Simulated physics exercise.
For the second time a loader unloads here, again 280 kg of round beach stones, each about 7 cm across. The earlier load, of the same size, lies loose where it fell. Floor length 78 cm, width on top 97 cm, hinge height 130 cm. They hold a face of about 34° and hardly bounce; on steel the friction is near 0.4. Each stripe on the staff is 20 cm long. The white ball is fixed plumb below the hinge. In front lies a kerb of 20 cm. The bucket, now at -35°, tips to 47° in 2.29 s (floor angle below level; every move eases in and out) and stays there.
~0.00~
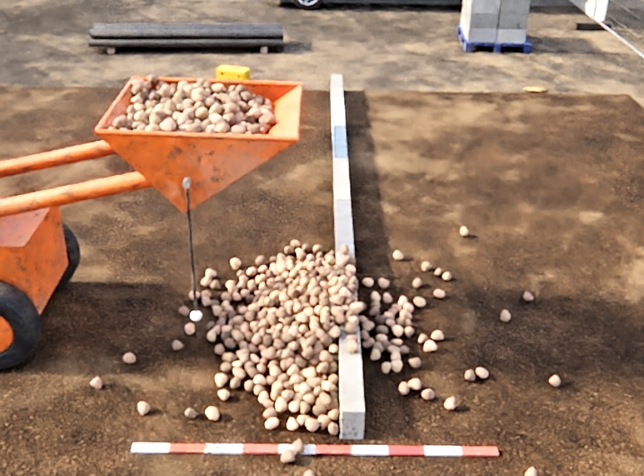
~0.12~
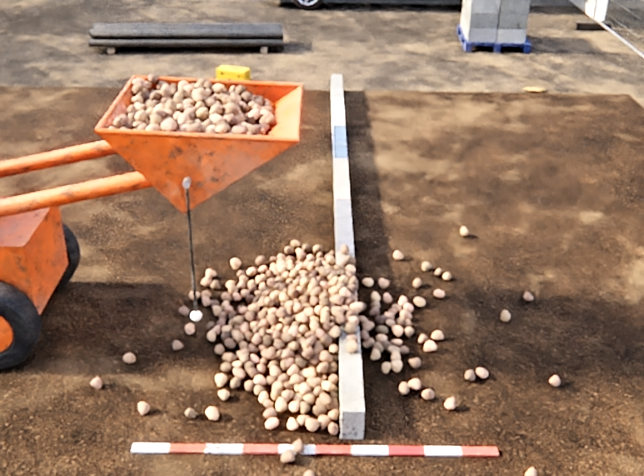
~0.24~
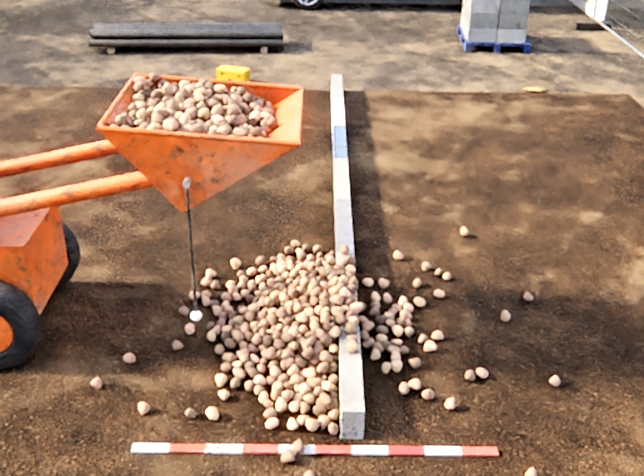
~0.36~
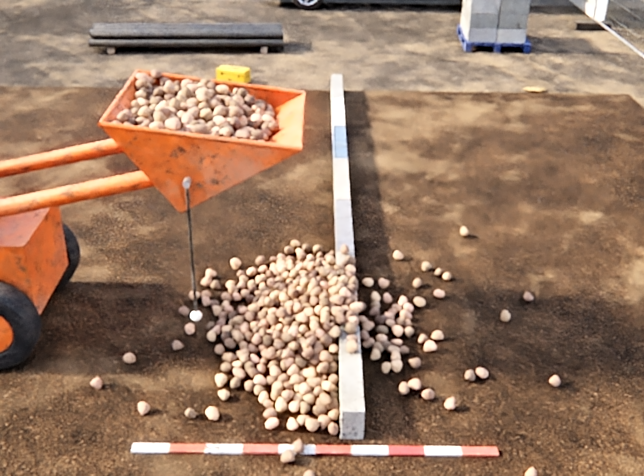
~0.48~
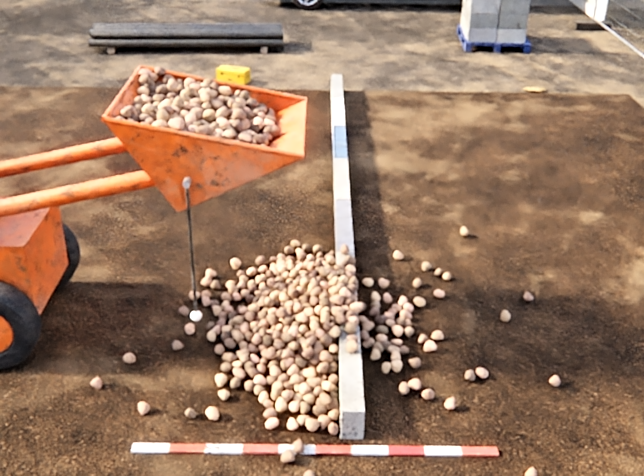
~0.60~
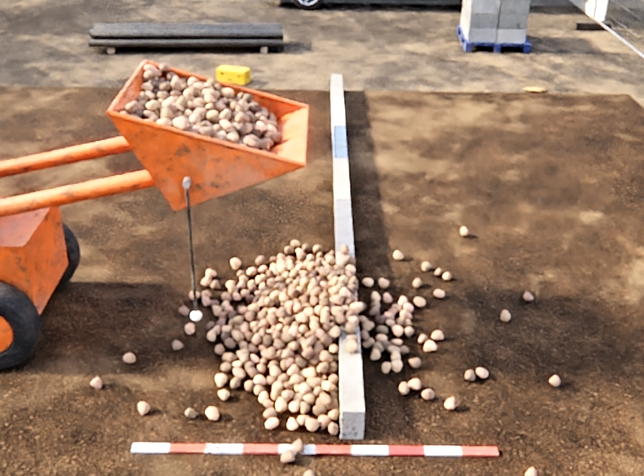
An orange loader bucket full of round stones tilting slowly forward above a loose stone pile lying across a pale kerb.
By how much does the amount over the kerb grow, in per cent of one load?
About 34 per cent.
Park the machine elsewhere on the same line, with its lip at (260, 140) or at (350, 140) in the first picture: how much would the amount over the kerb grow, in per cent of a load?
About 5 and 90 per cent.
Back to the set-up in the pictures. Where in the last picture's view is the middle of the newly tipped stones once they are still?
Around (322, 311).
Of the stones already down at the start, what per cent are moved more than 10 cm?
About 20 per cent.
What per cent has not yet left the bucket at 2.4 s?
It holds some 0 per cent.
After 1.7 s the floor is at 34°; in per cent of one load, 68 in the bucket, 122 on this side of the kerb, 10 over the kerb; the foremost stones are at (496, 332).
After 2.4 s the floor is at 47°; in per cent of one load, 0 in the bucket, 162 on this side of the kerb, 38 over the kerb; the foremost stones are at (502, 329).
After 2.7 s the floor is at 47°; in per cent of one load, 0 in the bucket, 158 on this side of the kerb, 42 over the kerb; the foremost stones are at (527, 333).
After 5.2 s the floor is at 47°; in per cent of one load, 0 in the bucket, 156 on this side of the kerb, 44 over the kerb; the foremost stones are at (535, 333). Net gain over the kerb, 34.
